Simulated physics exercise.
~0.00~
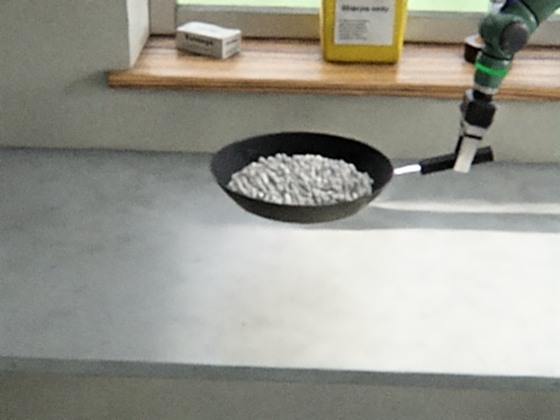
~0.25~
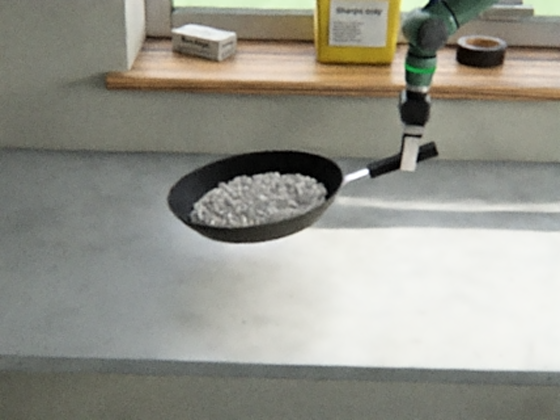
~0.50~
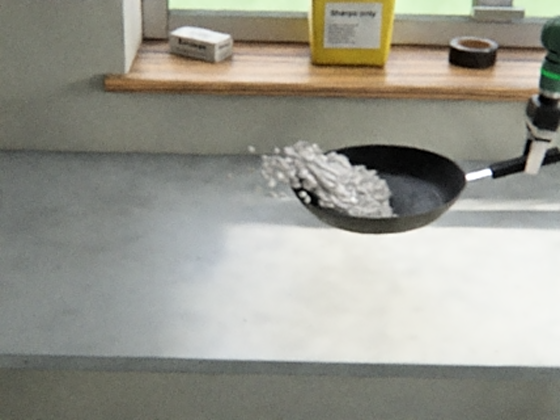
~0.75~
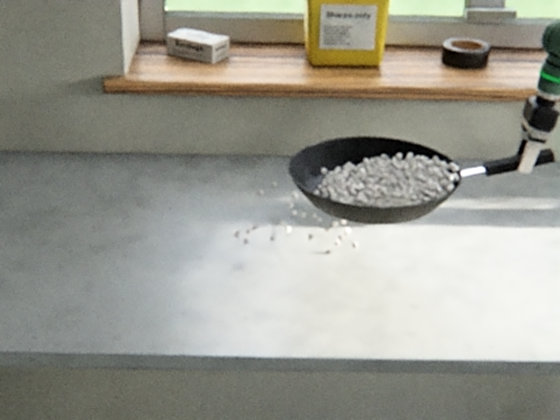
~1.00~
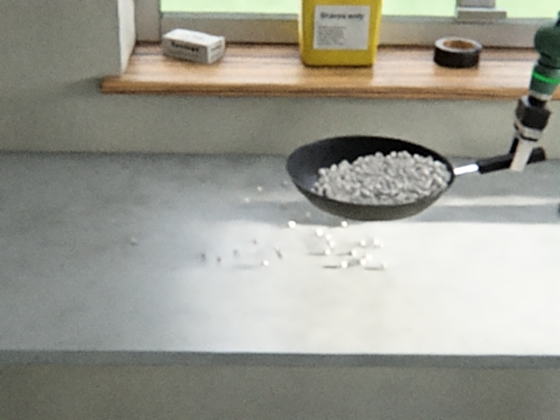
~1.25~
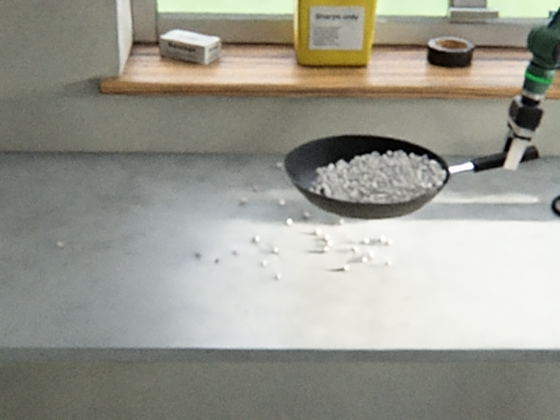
In this clip, a robotic arm holds a frying pan full of pale beads above a grey counter, moves it left while tilting it, then swings it right so beads surge over the left rim; most settle back inside while a small number scatter across the counter.
